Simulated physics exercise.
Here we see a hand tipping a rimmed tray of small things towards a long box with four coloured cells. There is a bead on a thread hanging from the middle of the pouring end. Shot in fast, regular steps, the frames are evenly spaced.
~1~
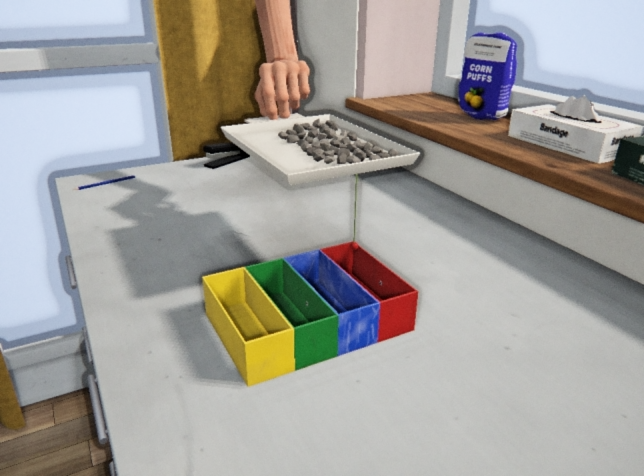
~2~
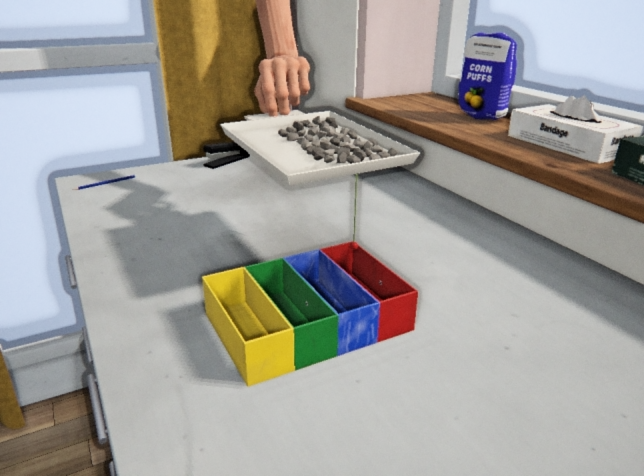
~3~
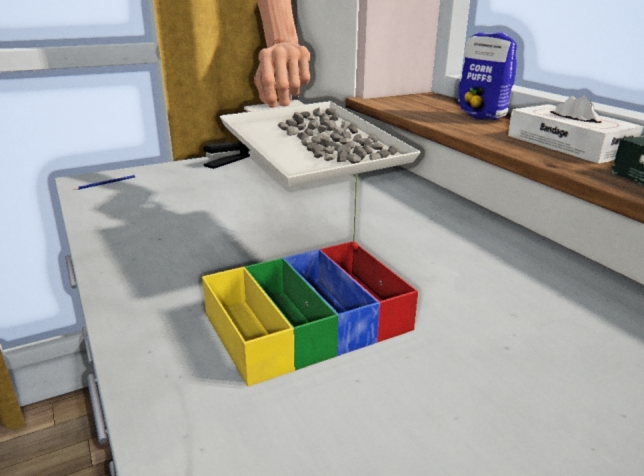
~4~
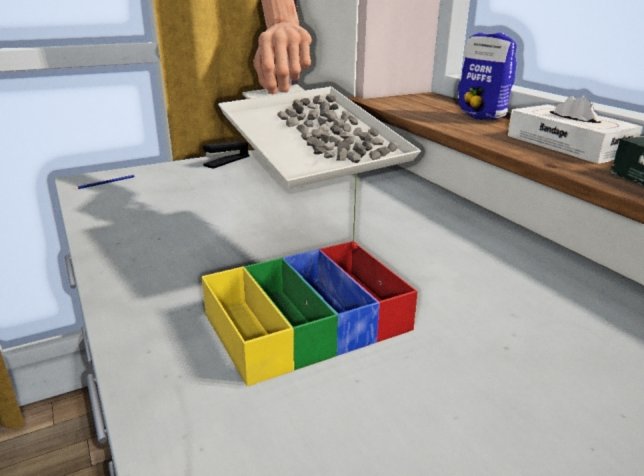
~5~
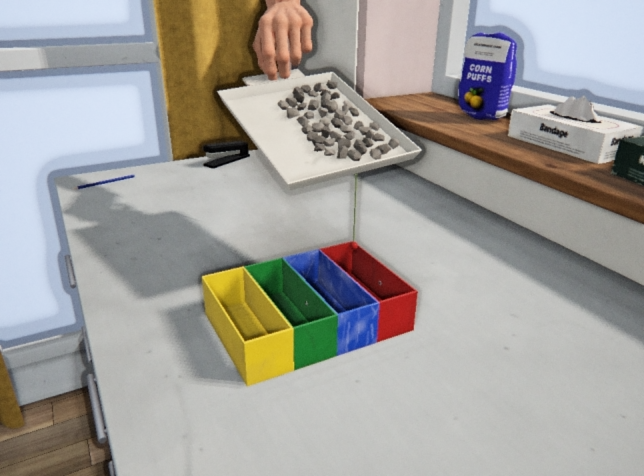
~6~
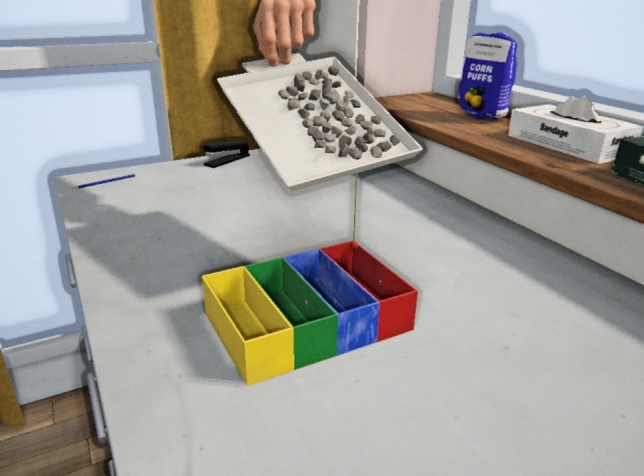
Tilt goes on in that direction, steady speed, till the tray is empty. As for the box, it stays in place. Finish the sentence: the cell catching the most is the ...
... Blue cell.
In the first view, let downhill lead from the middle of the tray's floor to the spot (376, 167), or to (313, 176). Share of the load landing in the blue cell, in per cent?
In turn some 0 and 40 per cent.
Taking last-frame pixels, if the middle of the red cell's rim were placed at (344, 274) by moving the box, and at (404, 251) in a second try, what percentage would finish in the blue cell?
Roughly 40% first, roughly 20% second.
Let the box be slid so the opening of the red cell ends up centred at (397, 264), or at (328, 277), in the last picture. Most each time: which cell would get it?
The first position gives the green one, and the second gives the red one.
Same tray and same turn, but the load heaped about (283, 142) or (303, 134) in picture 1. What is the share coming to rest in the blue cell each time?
About 40 %, then about 40 %.
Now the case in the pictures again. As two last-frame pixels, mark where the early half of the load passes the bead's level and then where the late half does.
Initially about (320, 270); subsequently about (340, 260).
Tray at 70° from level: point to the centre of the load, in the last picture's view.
(336, 161).
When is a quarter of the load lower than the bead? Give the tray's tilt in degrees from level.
85°, roughly.
Soon, tray tipped steeply; most on the tray; a small part falling or outside the box.
A while on, tray tipped past a quarter turn; a small part on the tray; about a third in the blue cell; about a quarter in the red cell; about a quarter in the green cell; a stray few in the yellow cell; about a quarter falling or outside the box.
Towards the end, tray tipped past a quarter turn; about a third in the blue cell; about a quarter in the green cell; about a quarter in the red cell; a stray few in the yellow cell; a small part falling or outside the box.
Finally, tray tipped past a quarter turn; about a third in the blue cell; about a quarter in the green cell; about a quarter in the red cell; a stray few in the yellow cell; a small part outside the box.
